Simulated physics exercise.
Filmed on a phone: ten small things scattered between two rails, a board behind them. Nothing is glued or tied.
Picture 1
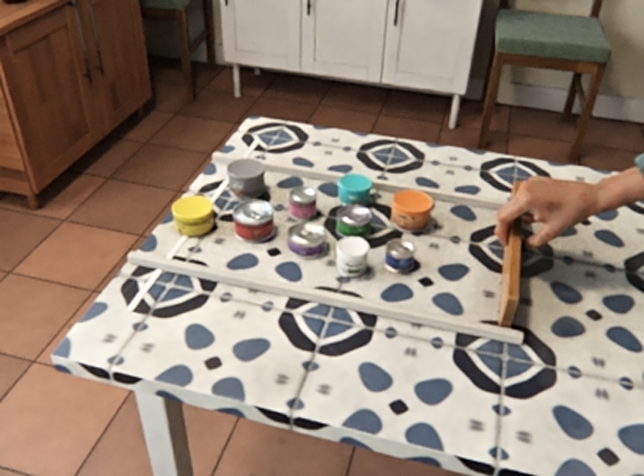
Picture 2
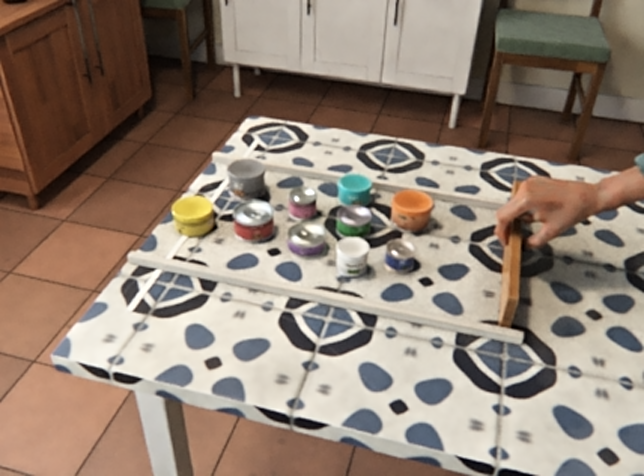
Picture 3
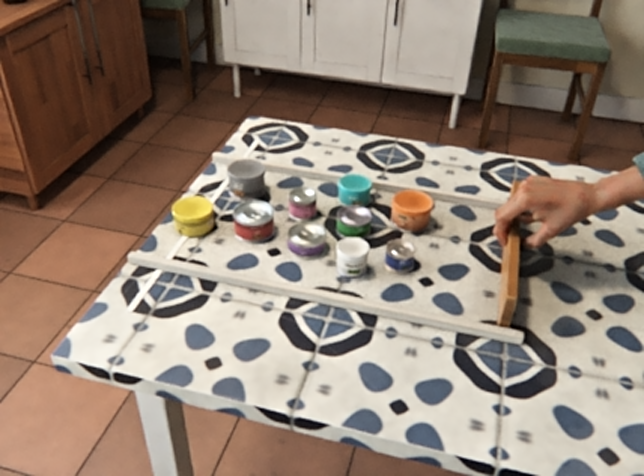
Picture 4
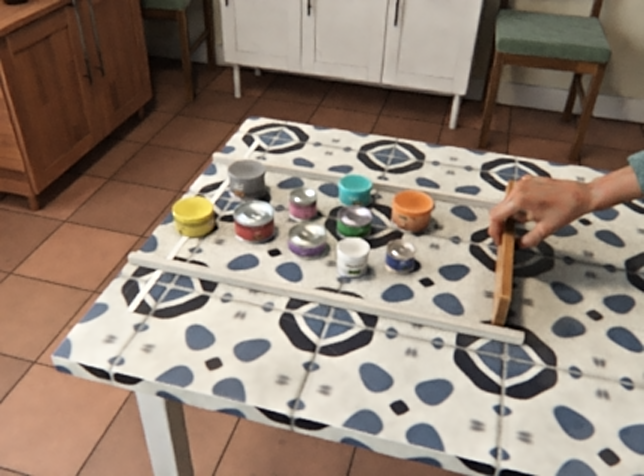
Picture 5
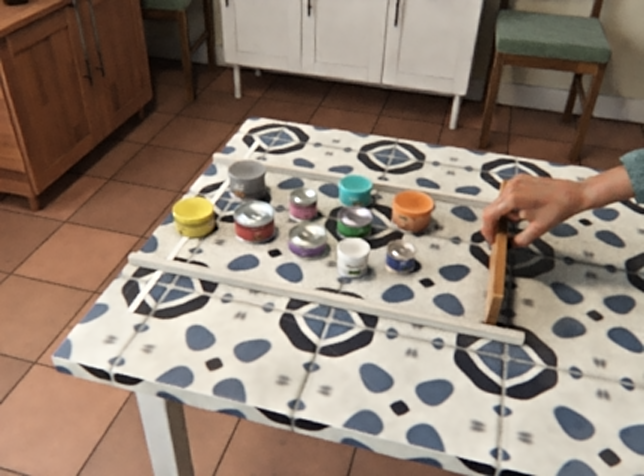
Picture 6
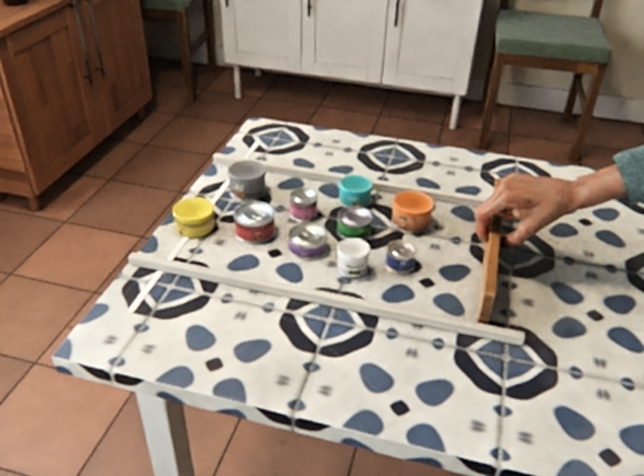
The clip opens on a patterned tile-top table where small colourful tubs and tins sit between two pale rails, with a hand holding a wooden board upright at the right. The hand then slides the board slightly left between the rails, while the containers stay still, a gap still separating them from it.
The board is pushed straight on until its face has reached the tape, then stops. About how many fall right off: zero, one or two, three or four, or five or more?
The number that fall off is five or more.
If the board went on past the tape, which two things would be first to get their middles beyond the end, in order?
The order is the yellow tub, the grey tin.
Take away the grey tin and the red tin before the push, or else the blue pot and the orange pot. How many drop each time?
First 3, then 3.
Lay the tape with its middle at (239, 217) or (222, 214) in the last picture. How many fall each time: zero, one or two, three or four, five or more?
The falls would be 1 or 2; one or two.
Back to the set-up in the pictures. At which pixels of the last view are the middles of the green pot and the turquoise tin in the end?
The green pot at (191, 201), the turquoise tin at (219, 164).
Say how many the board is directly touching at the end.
In contact: 5.
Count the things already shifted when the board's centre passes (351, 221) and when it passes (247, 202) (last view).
By then 6, and 10.
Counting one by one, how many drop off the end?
In all, 5 of them.
Early on, none off yet; yellow tub at rest near (194, 218); grey tin at rest near (247, 181); red tin at rest near (255, 223).
A while later, none off yet; yellow tub at rest near (194, 218); grey tin at rest near (247, 181); red tin travelled a little near (245, 219).
Further along, none off yet; yellow tub travelled about its own width near (153, 219); grey tin travelled about its own width near (219, 174); red tin travelled well along near (192, 210).
Finally, the number that fall off is five or more; lost, purple tin, pink pot, red tin, grey tin and yellow tub.
